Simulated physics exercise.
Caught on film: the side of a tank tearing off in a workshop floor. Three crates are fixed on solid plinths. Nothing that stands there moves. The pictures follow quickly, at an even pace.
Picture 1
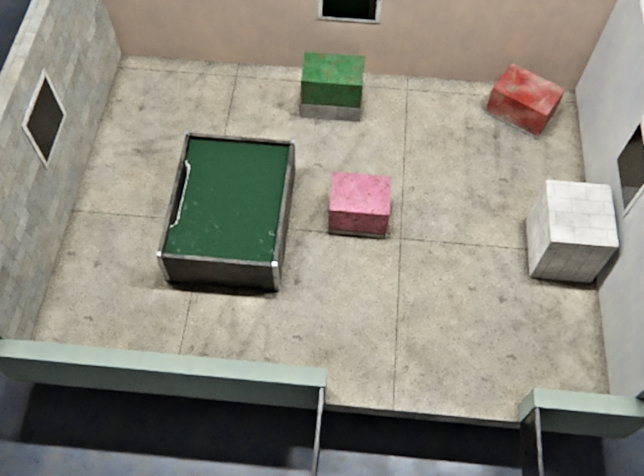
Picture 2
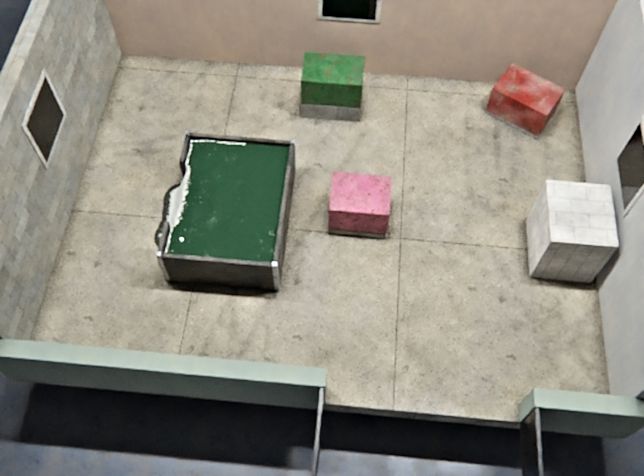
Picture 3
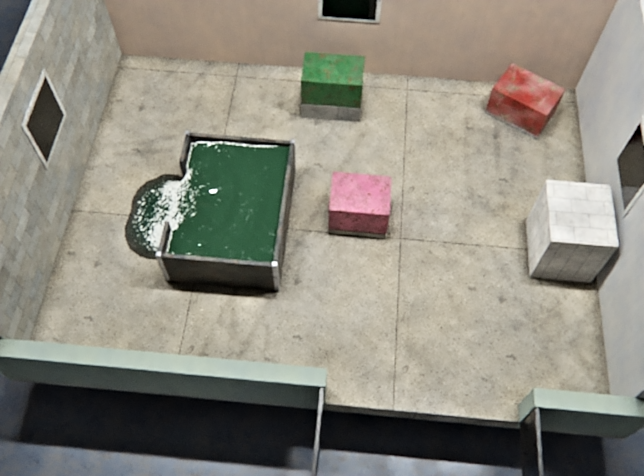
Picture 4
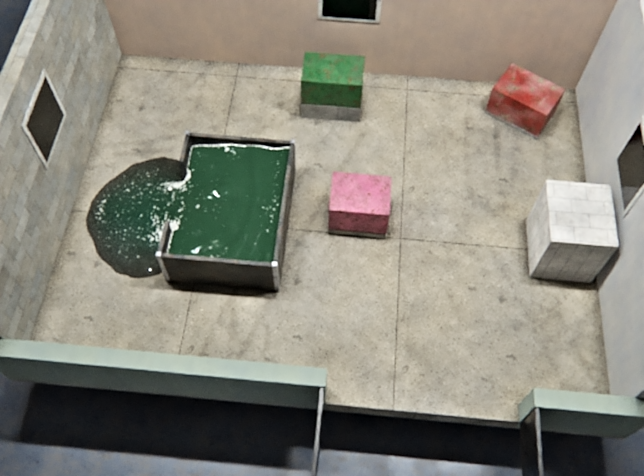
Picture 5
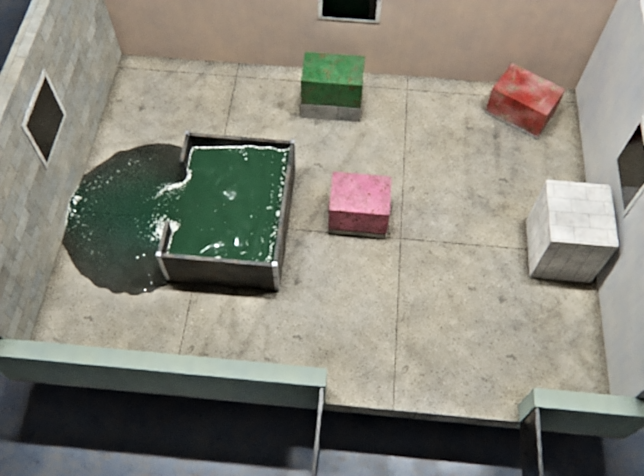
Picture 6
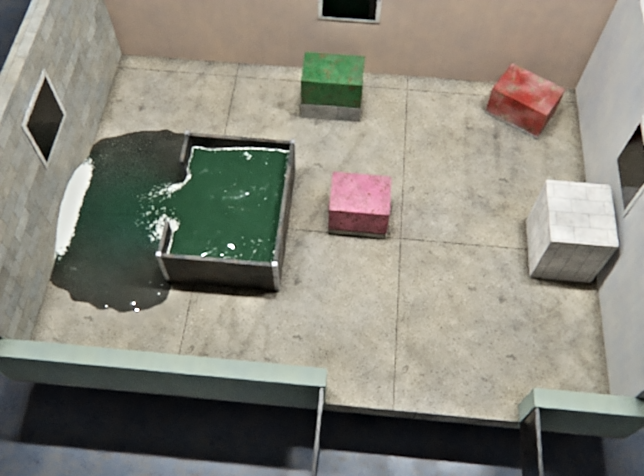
A dark-sided open tank of green liquid stands left of centre on a grey workshop floor, seen from high above by a still camera. Behind and to its right sit a green block, a pink block, a tilted red block and a white block by the right wall. The tank's left side gives way, and foaming liquid pours out, spreading leftward in a widening dark pool that reaches the left wall.
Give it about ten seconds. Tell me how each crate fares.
One by one: The green crate escapes dry; the red crate is wetted; the pink crate escapes dry.
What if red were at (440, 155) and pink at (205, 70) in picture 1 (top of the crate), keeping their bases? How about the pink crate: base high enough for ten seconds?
My reading: The pink crate is soaked.
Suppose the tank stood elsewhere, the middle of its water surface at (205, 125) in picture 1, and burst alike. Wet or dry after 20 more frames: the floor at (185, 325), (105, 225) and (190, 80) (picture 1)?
In turn: Under water, covered, covered.
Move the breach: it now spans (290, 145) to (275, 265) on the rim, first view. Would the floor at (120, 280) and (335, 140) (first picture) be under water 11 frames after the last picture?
One after the other: Dry, flooded.
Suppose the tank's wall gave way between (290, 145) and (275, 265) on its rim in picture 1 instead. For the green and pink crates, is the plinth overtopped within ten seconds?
My reading: The green one stays dry, the pink one ends up wet.
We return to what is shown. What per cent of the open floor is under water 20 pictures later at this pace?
I make it 40 per cent.
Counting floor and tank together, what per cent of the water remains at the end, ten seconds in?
Close to 96 %.
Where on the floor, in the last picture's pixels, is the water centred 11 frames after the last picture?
Around (170, 218).
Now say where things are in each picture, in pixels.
Still water in the open tank at (230, 199), in the first picture.
Water pours out at (182, 211) and has run to a hidden place, in the second picture.
The front is at (144, 191), out from the gap at (182, 212), in the third picture.
The front is at (100, 197), out from the gap at (183, 212), in the fourth picture.
The front is at (82, 183), out from the gap at (182, 212), in the fifth picture.
The front is at (91, 152), out from the gap at (182, 211), in the sixth picture.
A moment on, water covers 15 % of the floor; the green crate not reached, the red crate not reached, the pink crate not reached.
Next, water covers 20 % of the floor; the green crate not reached, the red crate not reached, the pink crate not reached.
Then, water covers 40 % of the floor; the green crate water round its plinth, the red crate not reached, the pink crate not reached.
Later, water covers 80 % of the floor; the green crate water round its plinth, the red crate water round its plinth, the pink crate water round its plinth.
In the end, water covers 95 % of the floor; the green crate stayed above the water, the red crate was topped, the pink crate stayed above the water.
